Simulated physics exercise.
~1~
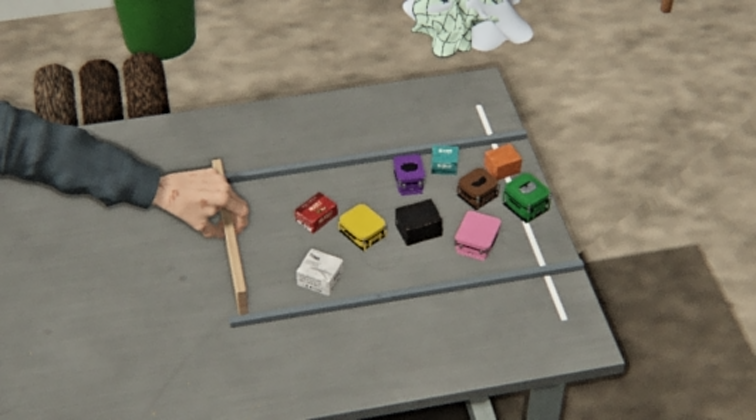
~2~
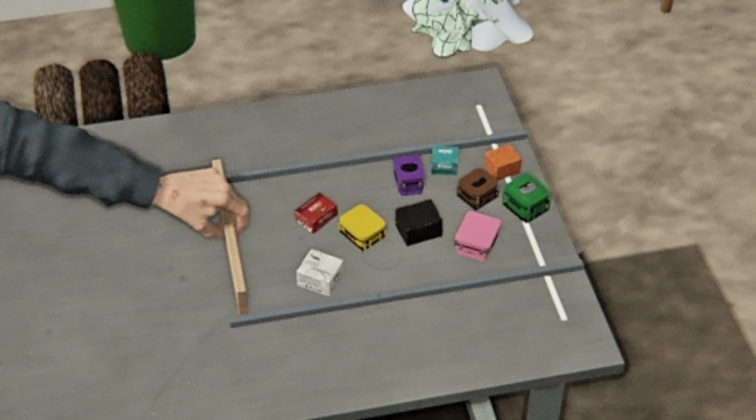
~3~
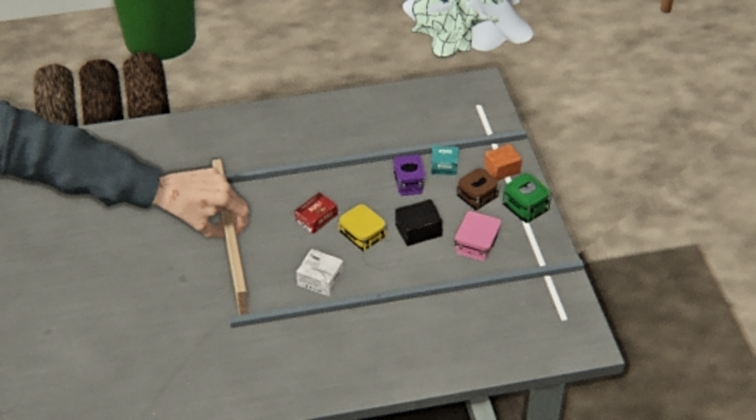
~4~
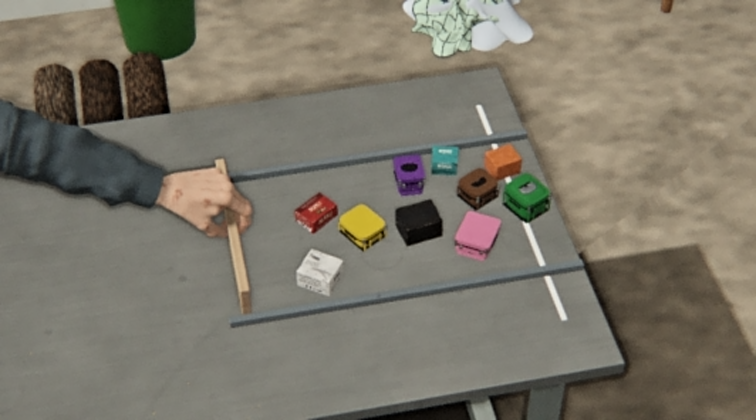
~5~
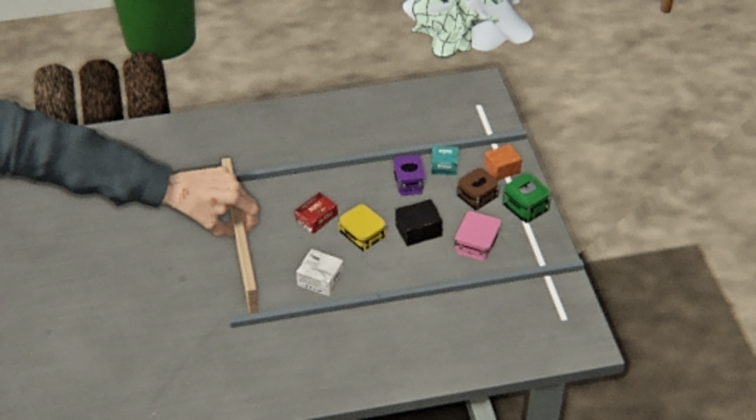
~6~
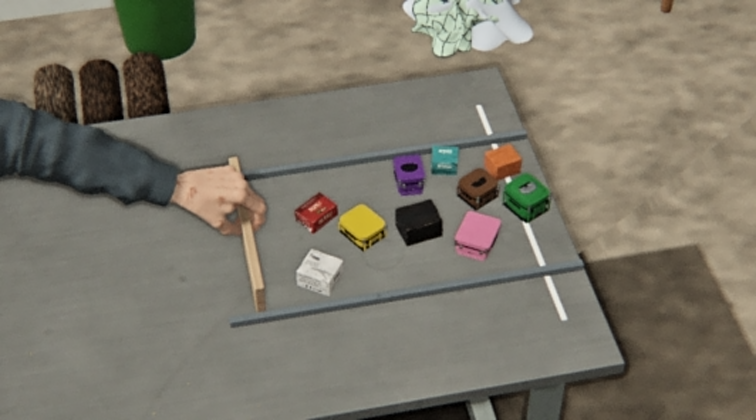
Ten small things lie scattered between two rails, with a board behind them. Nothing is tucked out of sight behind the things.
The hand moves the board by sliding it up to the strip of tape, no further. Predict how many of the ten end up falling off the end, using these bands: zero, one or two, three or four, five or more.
The count that falls off the end is five or more.
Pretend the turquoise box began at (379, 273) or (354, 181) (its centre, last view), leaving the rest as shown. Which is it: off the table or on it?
Place by place, it holds its place, then holds its place.
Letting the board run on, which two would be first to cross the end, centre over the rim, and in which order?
Green case, pink case.
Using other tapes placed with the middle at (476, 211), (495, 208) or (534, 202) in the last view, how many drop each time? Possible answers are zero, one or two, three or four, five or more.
Going through the three places in order, the answers are 1 or 2; just one or two; five or over.
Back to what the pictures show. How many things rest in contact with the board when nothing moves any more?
Counting them up gives 4.
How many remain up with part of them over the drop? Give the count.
1.
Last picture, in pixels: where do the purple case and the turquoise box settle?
Near (518, 162) and (532, 141).
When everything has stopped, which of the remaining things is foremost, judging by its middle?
It's the turquoise box that ends nearest.
Early on, none off yet; green case at rest near (527, 198); orange block at rest near (503, 163); brown case at rest near (478, 189).
Finally, the number that fall off is five or more; lost, black box, pink case, brown case, orange block and green case.
